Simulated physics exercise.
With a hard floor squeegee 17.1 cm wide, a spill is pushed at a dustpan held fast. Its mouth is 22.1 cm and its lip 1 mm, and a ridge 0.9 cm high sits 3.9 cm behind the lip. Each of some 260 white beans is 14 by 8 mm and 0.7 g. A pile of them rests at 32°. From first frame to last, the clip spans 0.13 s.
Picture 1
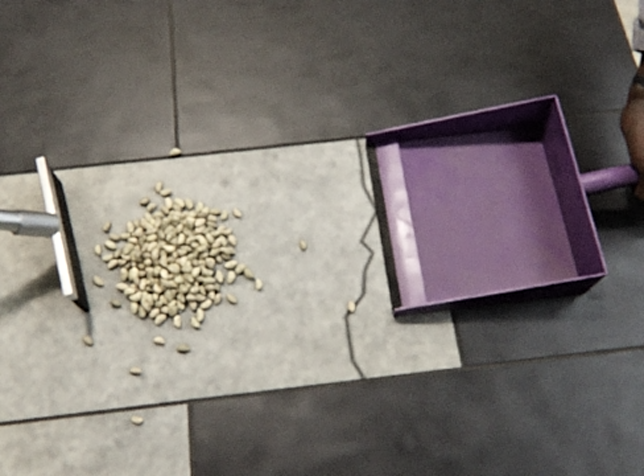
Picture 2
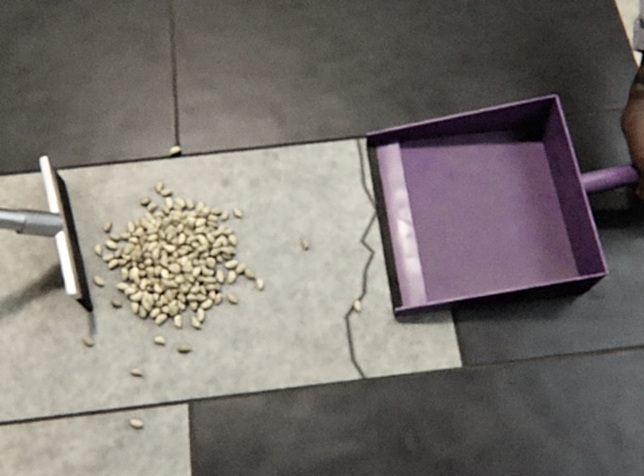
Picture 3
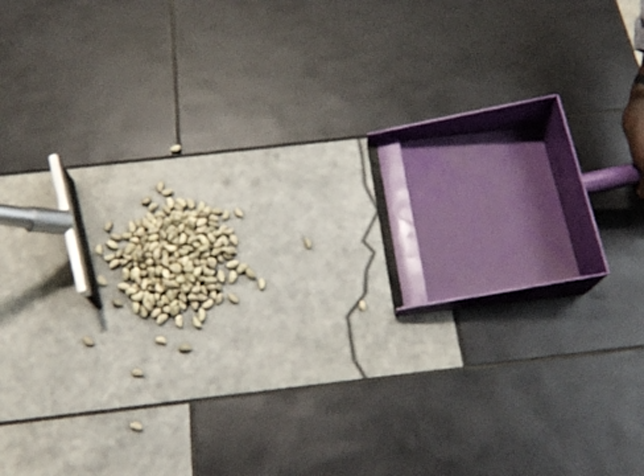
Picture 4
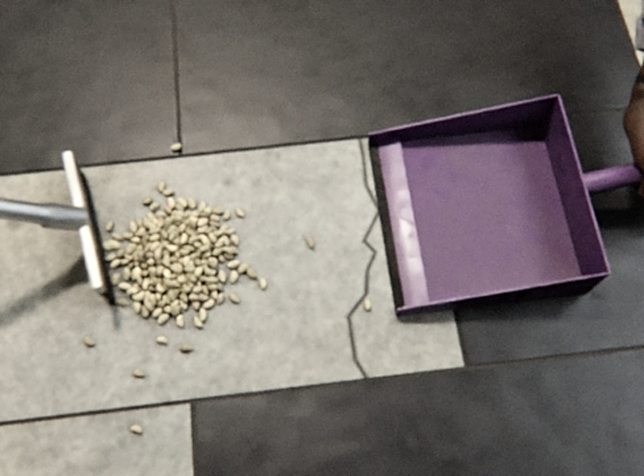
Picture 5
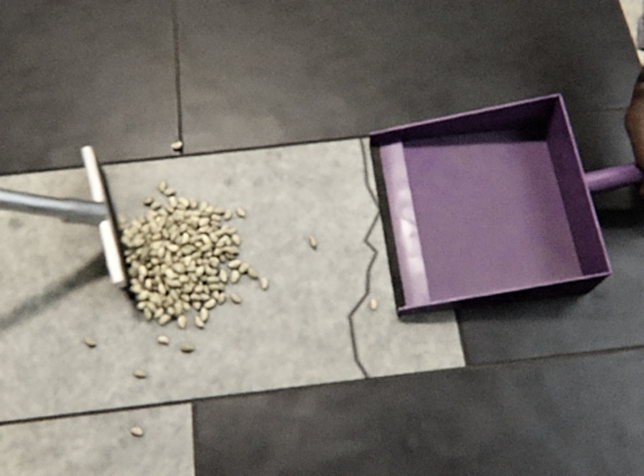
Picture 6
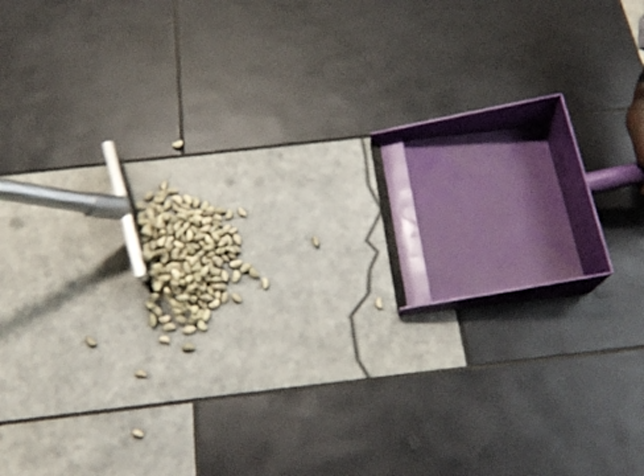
A hand at the right held a purple dustpan still on the tiled floor while a squeegee slid in from the left, reached a pile of pale beans and nudged its near side rightward.
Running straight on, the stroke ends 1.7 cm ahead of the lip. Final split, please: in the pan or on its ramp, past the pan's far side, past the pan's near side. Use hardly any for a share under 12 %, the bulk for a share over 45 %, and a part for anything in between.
Pan: A part, far side: A part, near side: Hardly any.
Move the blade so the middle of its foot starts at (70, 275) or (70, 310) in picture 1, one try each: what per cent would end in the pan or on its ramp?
Roughly 45 % and 45 %.
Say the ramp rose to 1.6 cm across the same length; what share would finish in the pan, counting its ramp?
I'd put it near 30 per cent, ramp counted.
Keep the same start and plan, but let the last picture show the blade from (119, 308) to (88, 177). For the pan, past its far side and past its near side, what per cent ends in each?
Pan 5; far 0; near 20.
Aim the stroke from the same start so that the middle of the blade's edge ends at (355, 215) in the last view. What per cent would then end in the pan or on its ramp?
I'd expect around 40 per cent.
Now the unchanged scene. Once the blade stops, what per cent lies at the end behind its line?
Estimate: About 35 %.
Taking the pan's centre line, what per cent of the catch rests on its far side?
Something like 80 in a hundred.
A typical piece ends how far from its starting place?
About 24 cm.
Then, 0.17 s after the last picture, middle of the blade 15 cm from the lip; 0 % over the lip, far side 5 %, near side 5 %.
Then, 0.27 s after the last picture, middle of the blade 7 cm from the lip; 0 % over the lip, far side 10 %, near side 5 %.
Then, 0.51 s after the last picture, middle of the blade 3 cm from the lip; 30 % over the lip, far side 15 %, near side 5 %.
In the end, pan 30 %, far side 15 %, near side 10 %, in front of the lip or behind the blade 45 %.
